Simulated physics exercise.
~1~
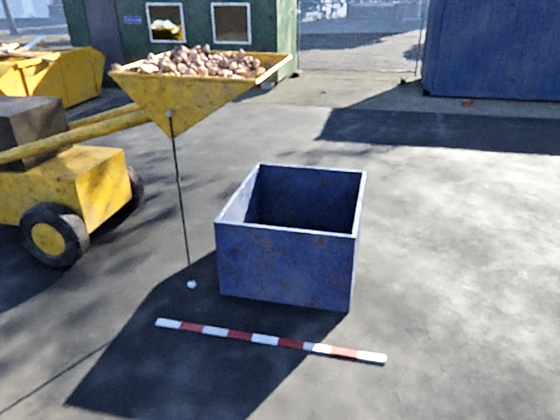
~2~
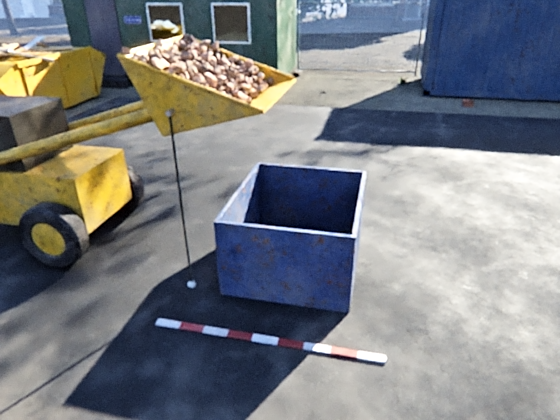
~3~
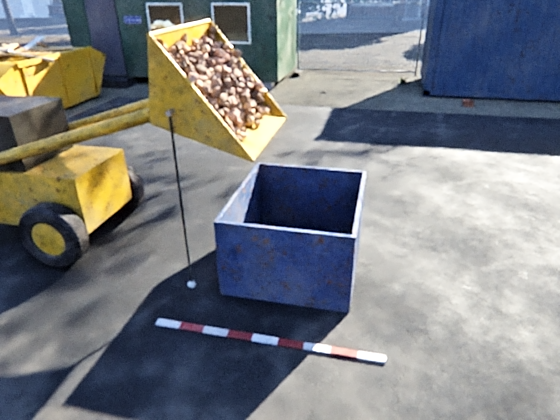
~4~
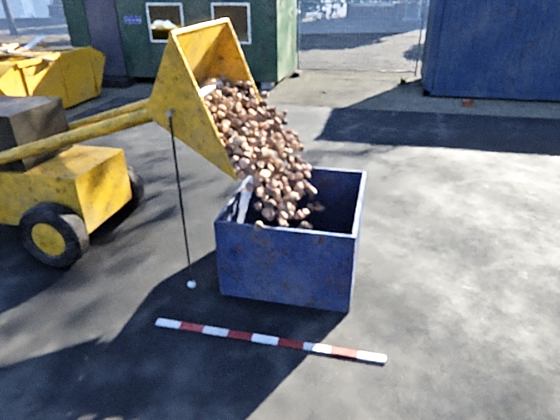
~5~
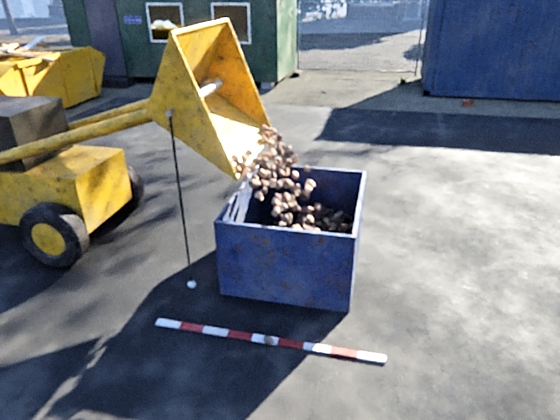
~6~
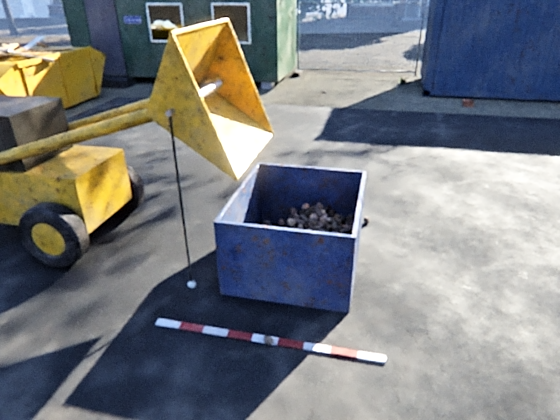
A yellow loader tipping its bucket to the right, pouring brown stones into a blue bin until the raised bucket is empty.
